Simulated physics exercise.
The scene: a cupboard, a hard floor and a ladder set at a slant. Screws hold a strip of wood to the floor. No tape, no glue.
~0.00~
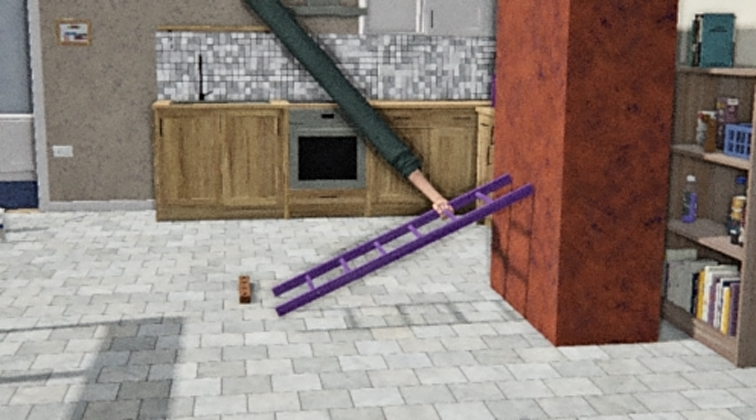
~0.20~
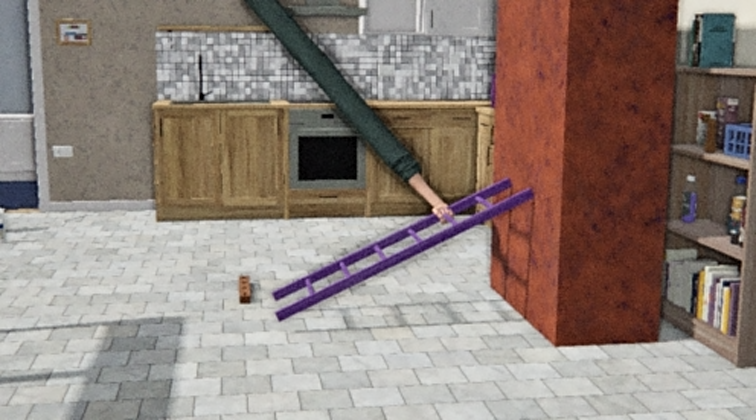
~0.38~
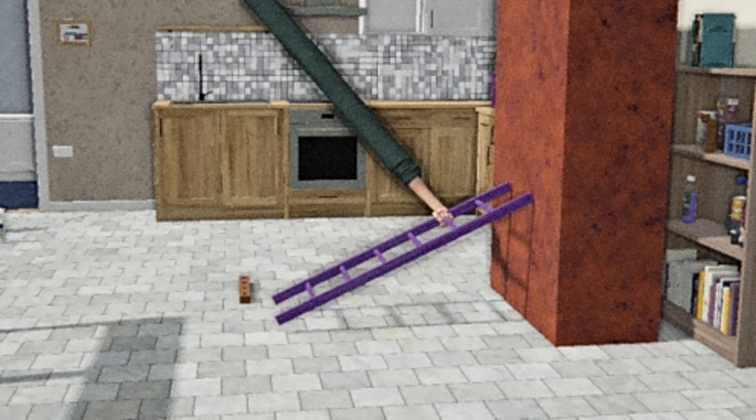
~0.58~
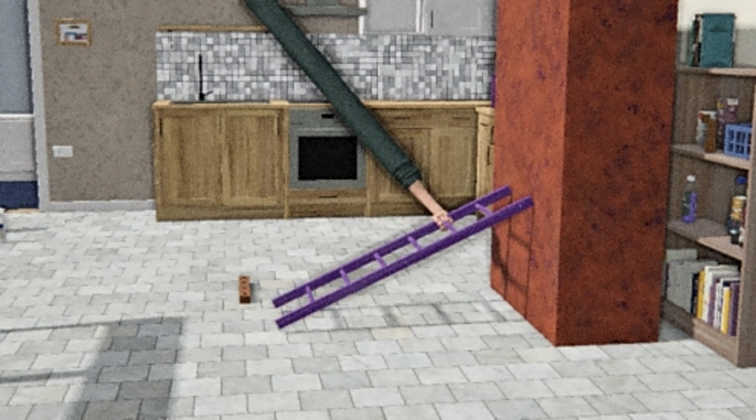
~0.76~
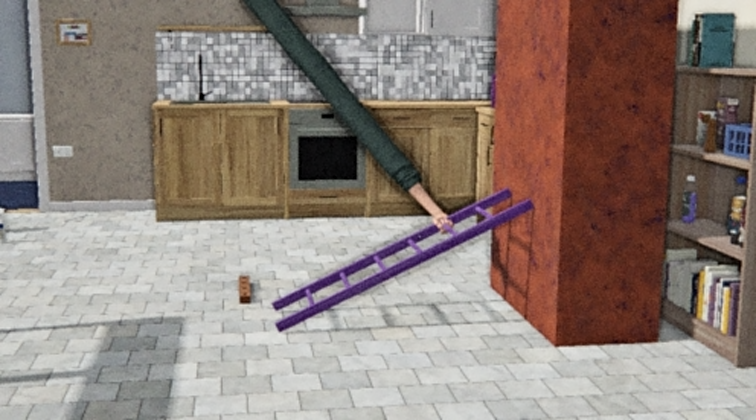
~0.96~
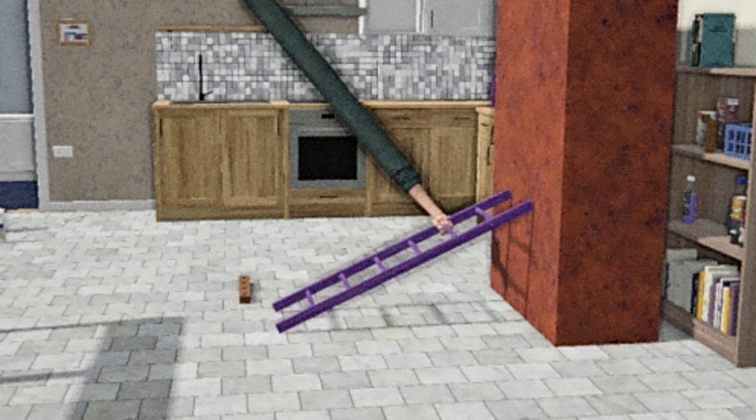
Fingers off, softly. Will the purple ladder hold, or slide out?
In the end the purple ladder gives way at the feet.
After 1.28 s, purple ladder turned 17° from its first pose near (388, 295).
In the end (2.6 s), the purple ladder slides out and falls, near (385, 314).
